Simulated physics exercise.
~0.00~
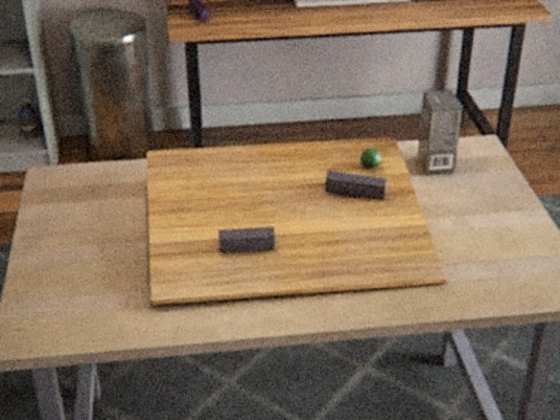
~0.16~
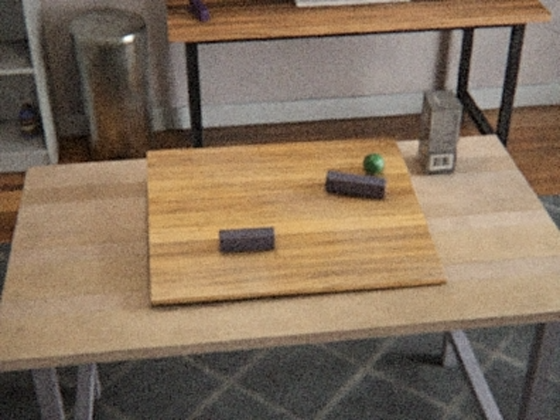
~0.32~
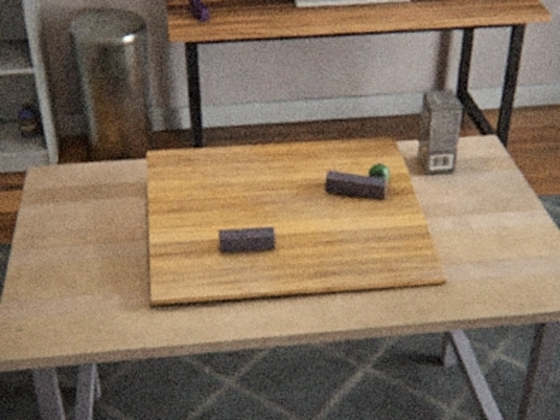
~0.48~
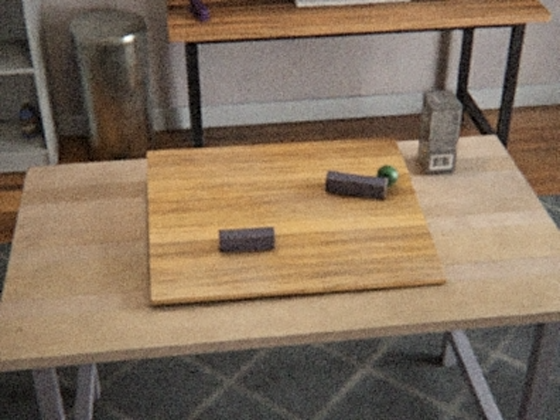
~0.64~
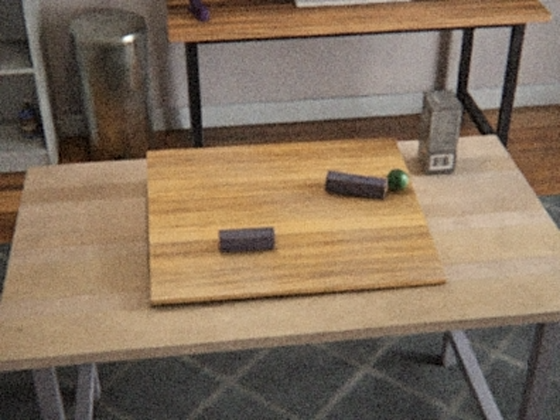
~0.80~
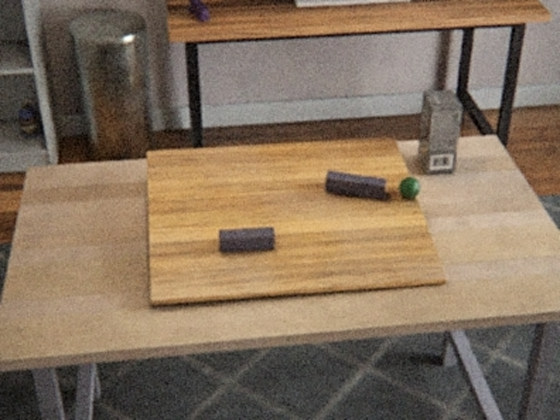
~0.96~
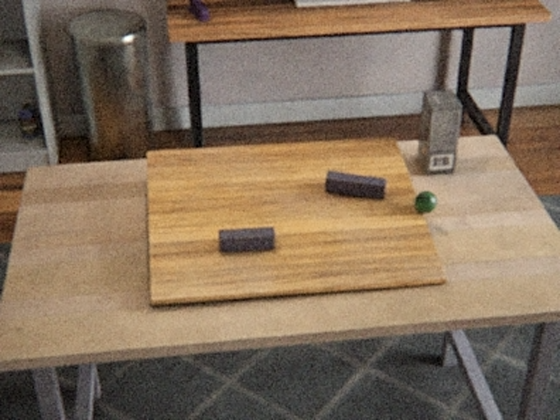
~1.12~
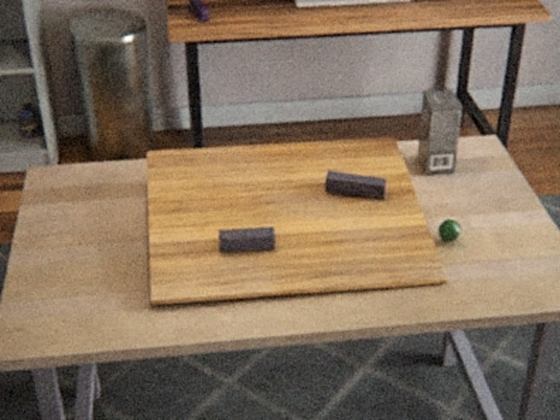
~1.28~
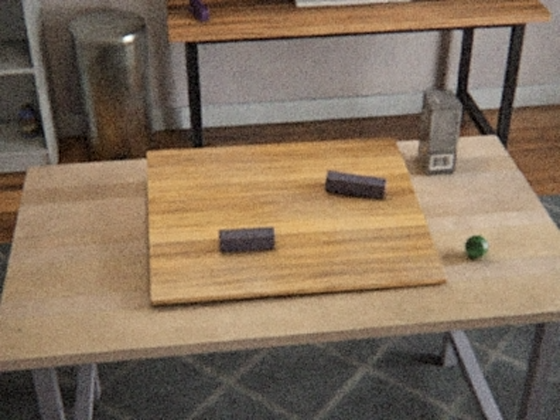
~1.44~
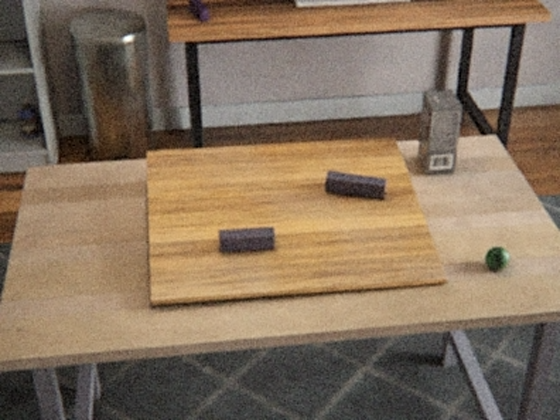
The clip opens on a tilted wooden board lying on a pale table, with two dark bars fixed across it, a small green ball near its top right, and a grey carton standing just beyond the board. The ball creeps down to the upper bar and then edges right along its back side. It clears the bar's right end and rolls on down and to the right, gathering pace. Next it leaves the board over the right edge and carries on across the tabletop. At the end the ball is on the table near its right side, while the carton and board stay in place.
